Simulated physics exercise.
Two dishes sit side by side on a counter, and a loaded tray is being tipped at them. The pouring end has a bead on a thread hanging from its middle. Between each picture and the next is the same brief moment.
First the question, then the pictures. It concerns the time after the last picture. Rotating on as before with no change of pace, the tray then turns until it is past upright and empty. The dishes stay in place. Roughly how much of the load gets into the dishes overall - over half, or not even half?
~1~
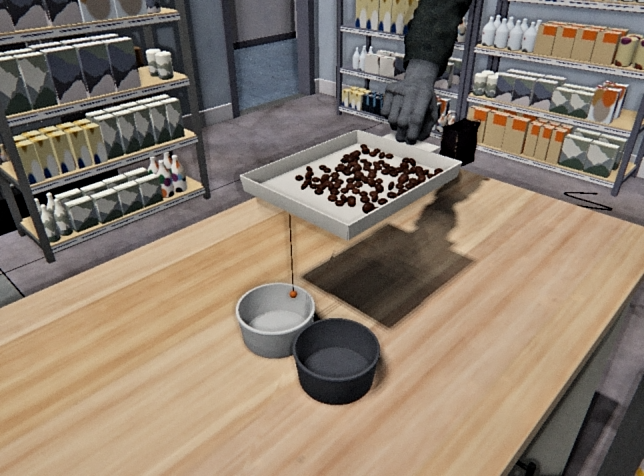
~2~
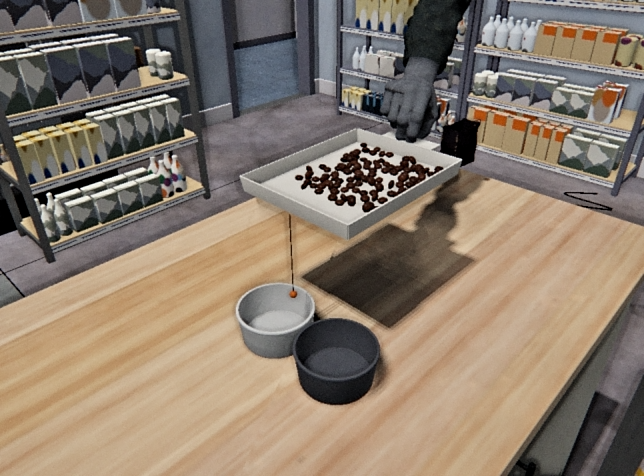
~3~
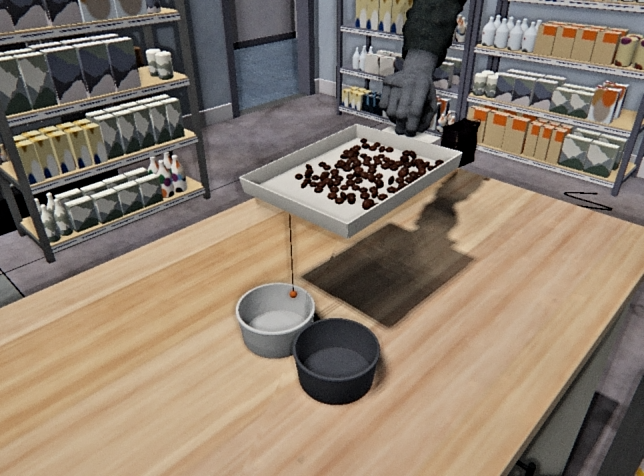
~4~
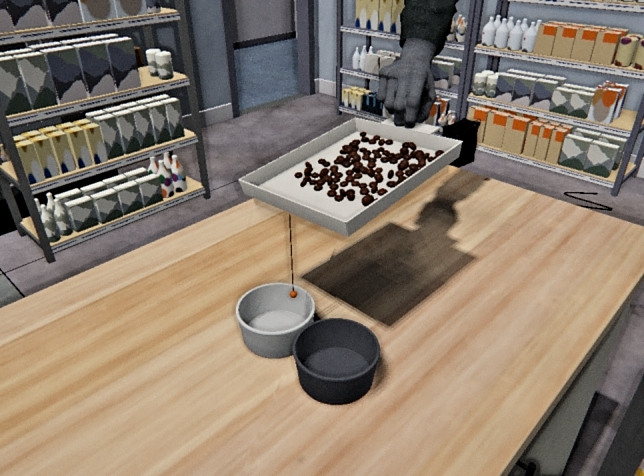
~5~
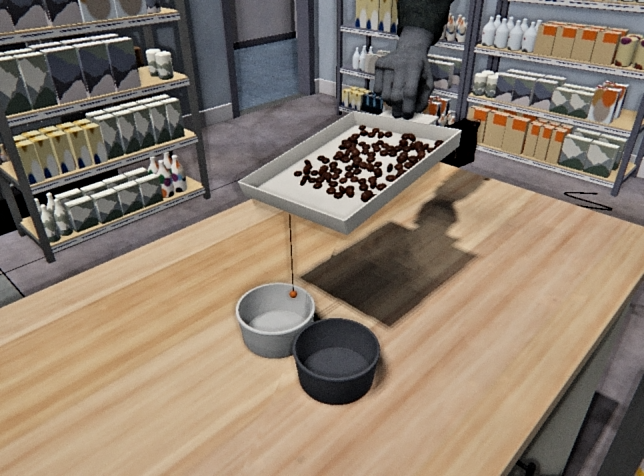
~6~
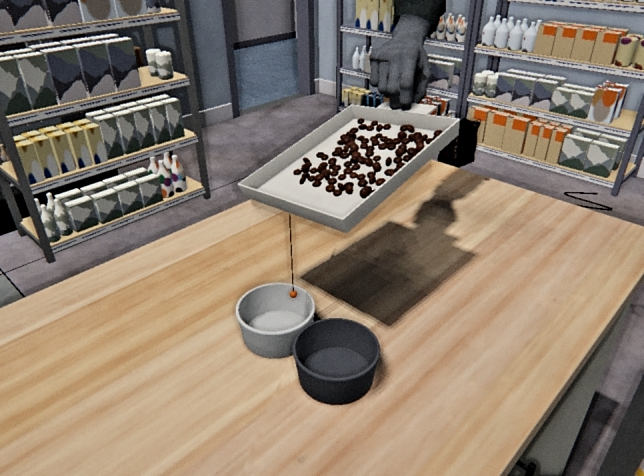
Between them the dishes get the lesser amount.
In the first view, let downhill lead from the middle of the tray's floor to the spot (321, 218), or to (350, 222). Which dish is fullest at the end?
Rightward dish on the first try, Rightward dish on the second.
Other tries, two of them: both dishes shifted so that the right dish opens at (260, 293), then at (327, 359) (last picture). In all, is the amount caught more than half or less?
First shift, a majority share; second shift, a minority share.
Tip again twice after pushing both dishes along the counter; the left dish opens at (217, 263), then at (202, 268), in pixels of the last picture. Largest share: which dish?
Result, try one: The dish at right; try two: The dish at right.
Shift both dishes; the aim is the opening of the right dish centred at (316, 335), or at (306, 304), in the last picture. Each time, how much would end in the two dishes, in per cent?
About 60 per cent, then about 70 per cent.
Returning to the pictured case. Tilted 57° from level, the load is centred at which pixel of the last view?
(275, 182).
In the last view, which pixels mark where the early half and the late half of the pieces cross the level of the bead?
The opening part goes through (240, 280); what follows goes through (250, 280).
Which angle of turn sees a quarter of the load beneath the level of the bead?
Roughly 90 degrees.
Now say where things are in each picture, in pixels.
In the first frame, corners of the pouring end at (243, 175) and (348, 223), level; middle of the load at (372, 176), flat chocolate drops; left dish at (247, 337); right dish at (307, 382); bead on its thread at (293, 294).
In the second frame, corners of the pouring end at (243, 176) and (348, 223), level; middle of the load at (372, 175).
In the third frame, corners of the pouring end at (242, 177) and (347, 222), tipped barely, lowest at the left corner; middle of the load at (372, 171).
In the fourth frame, corners of the pouring end at (242, 179) and (346, 220), tipped a little, lowest at the left corner; middle of the load at (372, 165).
In the fifth frame, corners of the pouring end at (241, 181) and (344, 219), tipped a little, lowest at the left corner; middle of the load at (371, 159).
In the sixth frame, corners of the pouring end at (241, 183) and (343, 217), tipped clearly, lowest at the left corner; middle of the load at (370, 154); left dish at (247, 337); right dish at (307, 382).
Soon, tray tipped steeply; nearly all on the tray; a stray few in the air.
A while on, tray tipped right over; about half on the tray; a small part in the left dish; about a quarter outside both; about a quarter in the air.
Towards the end, tray tipped past a quarter turn; about a quarter in the left dish; most outside both.
Finally, tray tipped past a quarter turn; none in the right dish; about a quarter in the left dish; most outside both.
